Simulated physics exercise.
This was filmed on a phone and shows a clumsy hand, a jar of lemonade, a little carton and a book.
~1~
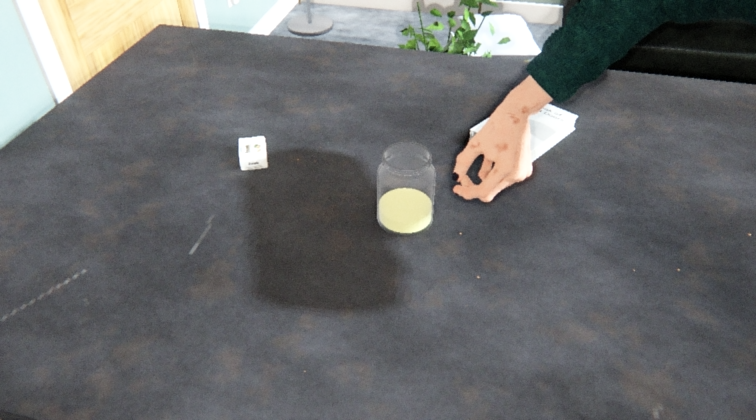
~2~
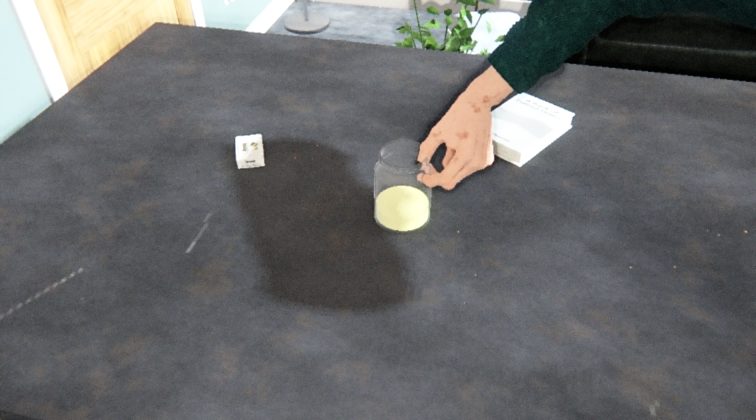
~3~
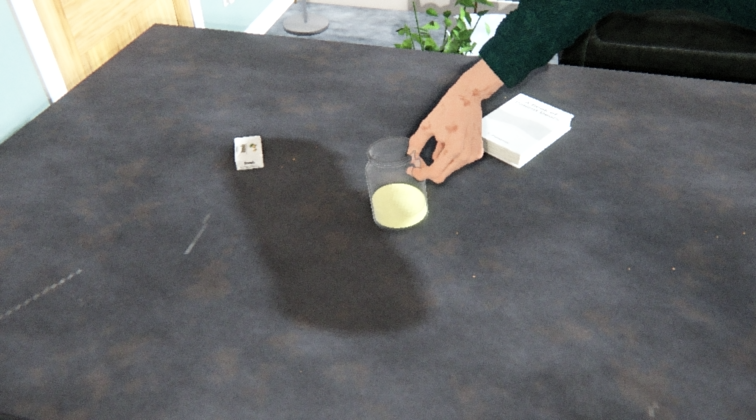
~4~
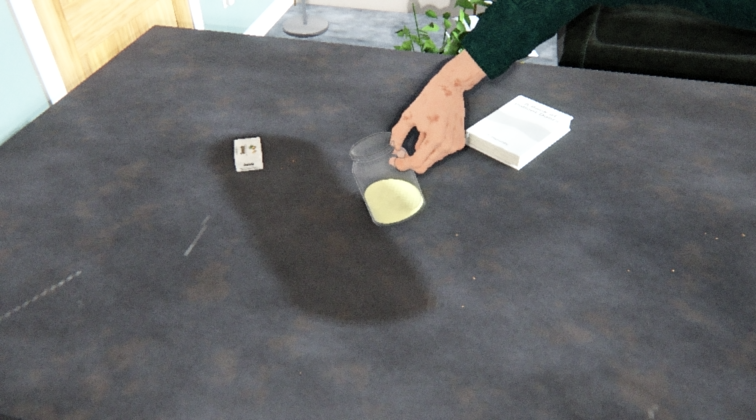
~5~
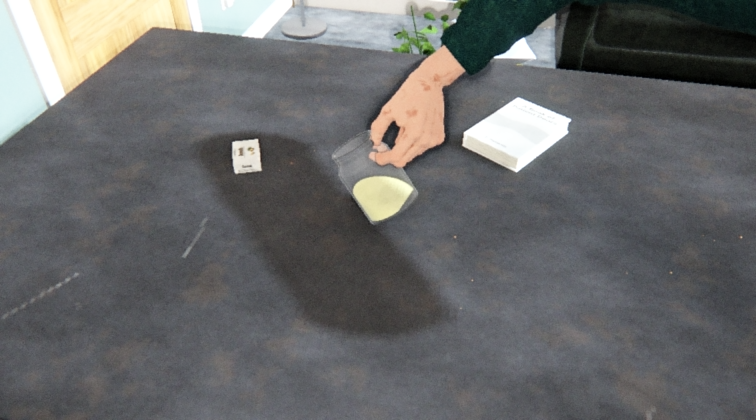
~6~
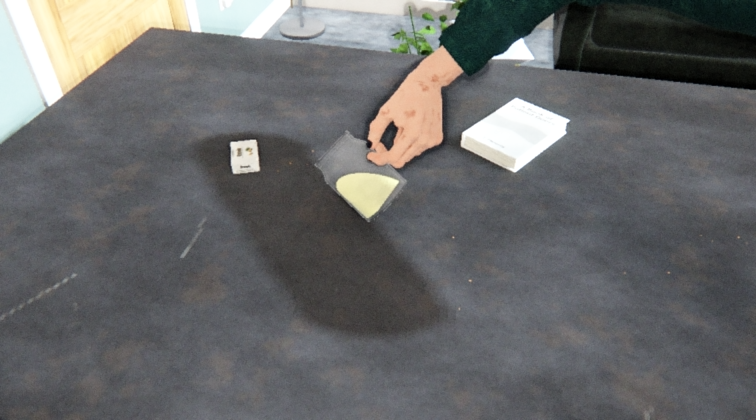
A hand in a dark green sleeve reaches in from the upper right over a dark grey tabletop, seen from above at an angle, with a wooden door and a plant behind. A clear jar with a little pale yellow lemonade stands near the middle, a small white carton to its left and a white book to its right. The hand moves left and pushes the jar's upper part, and the jar leans steeply leftward.
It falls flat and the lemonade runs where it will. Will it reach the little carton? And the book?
Little carton becomes wet, book comes out dry.
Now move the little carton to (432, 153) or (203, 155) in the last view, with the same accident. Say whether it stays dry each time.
Try 1 - it is not hit; try 2 - it gets hit.
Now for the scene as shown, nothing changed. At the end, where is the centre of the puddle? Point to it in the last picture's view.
(222, 173).
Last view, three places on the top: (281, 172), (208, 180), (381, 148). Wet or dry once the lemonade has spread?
Going through them: Spilled on for the first, spilled on for the next, spill-free for the last.
Soon after, the puddle covers about as much as a saucer; the little carton is wet; the book is dry.
Later, the puddle covers about as much as a plate; the little carton is wet; the book is dry.
In the end, the puddle covers about as much as a plate; the little carton is wet; the book is dry.
